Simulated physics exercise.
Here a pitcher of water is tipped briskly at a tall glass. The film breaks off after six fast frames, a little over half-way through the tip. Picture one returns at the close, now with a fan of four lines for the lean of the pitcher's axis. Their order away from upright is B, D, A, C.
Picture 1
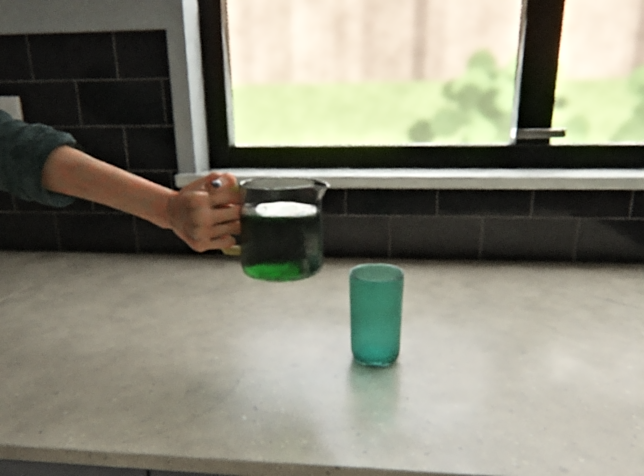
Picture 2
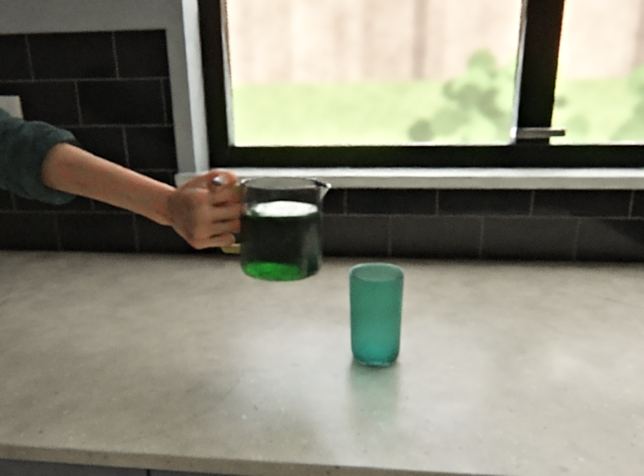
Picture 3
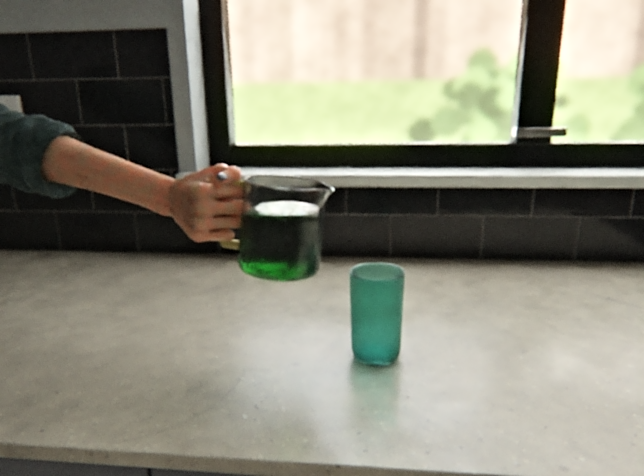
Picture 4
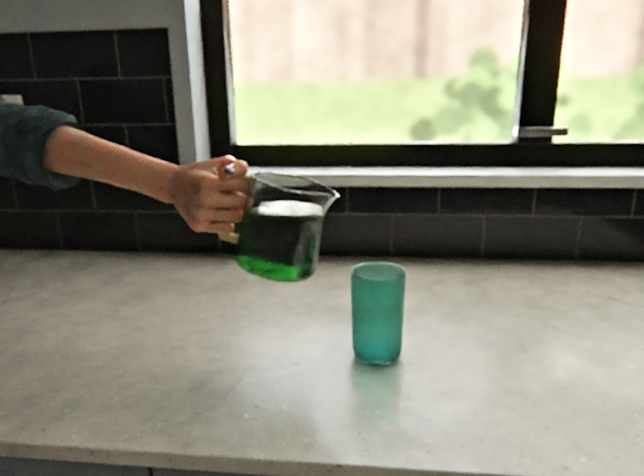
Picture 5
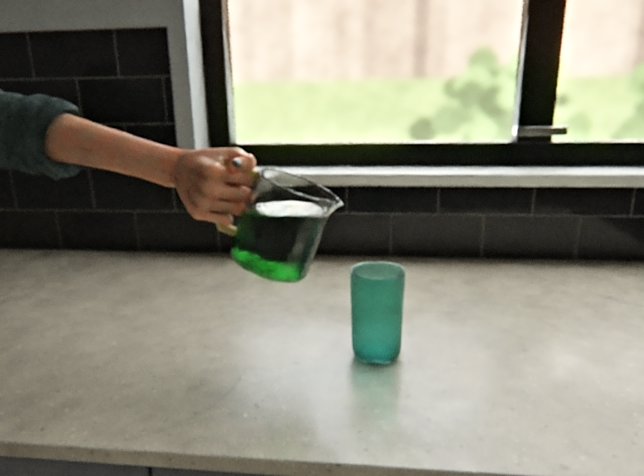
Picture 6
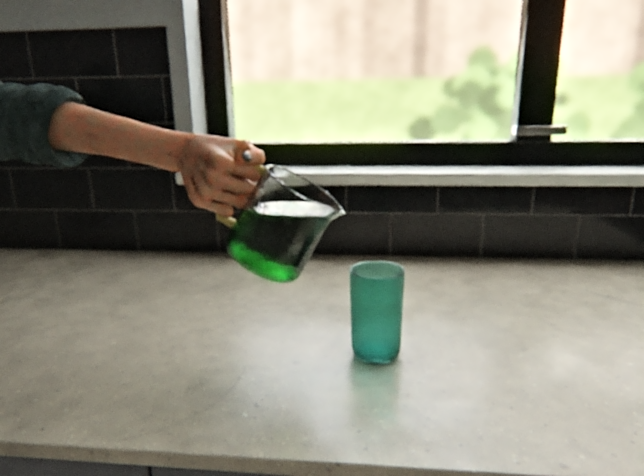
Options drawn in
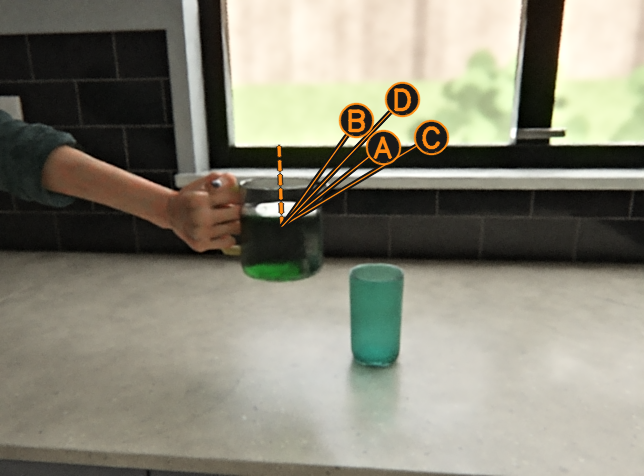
A hand reaching in from the left, its forearm in a dark green sleeve, holds a clear glass pitcher of green liquid above a pale kitchen counter, seen from the front and slightly above by a still camera. A tall teal glass stands to the right, before dark tiles and a bright window. The hand rises slightly and steadily tilts the pitcher rightward, its lip lowering a little, with nothing pouring out.
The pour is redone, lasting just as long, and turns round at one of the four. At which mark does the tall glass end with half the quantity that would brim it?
Take C.
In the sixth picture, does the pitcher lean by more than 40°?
No.
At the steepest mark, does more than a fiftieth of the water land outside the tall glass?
No.
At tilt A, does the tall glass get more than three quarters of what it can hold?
No.
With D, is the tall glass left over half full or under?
Under half.
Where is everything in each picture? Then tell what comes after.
In the first frame, upright, lip at (328, 185); rim of the tall glass round (377, 272); nothing has left yet.
In the second frame, upright, lip at (329, 186); nothing has left yet.
In the third frame, tipped about 6°, lip at (333, 190); nothing has left yet.
In the fourth frame, tipped about 13°, lip at (338, 196); nothing has left yet.
In the fifth frame, tipped about 21°, lip at (341, 203); nothing has left yet.
In the sixth frame, tipped about 30°, lip at (343, 212); nothing has left yet.
On the marked copy, A at (369, 156); B at (347, 135); C at (416, 145); D at (390, 111).
With A, the tall glass ends with about 29 % of what it can hold.
With B, the tall glass ends with about 3 % of what it can hold.
With C, the tall glass ends with about 49 % of what it can hold.
With D, the tall glass ends with about 13 % of what it can hold.
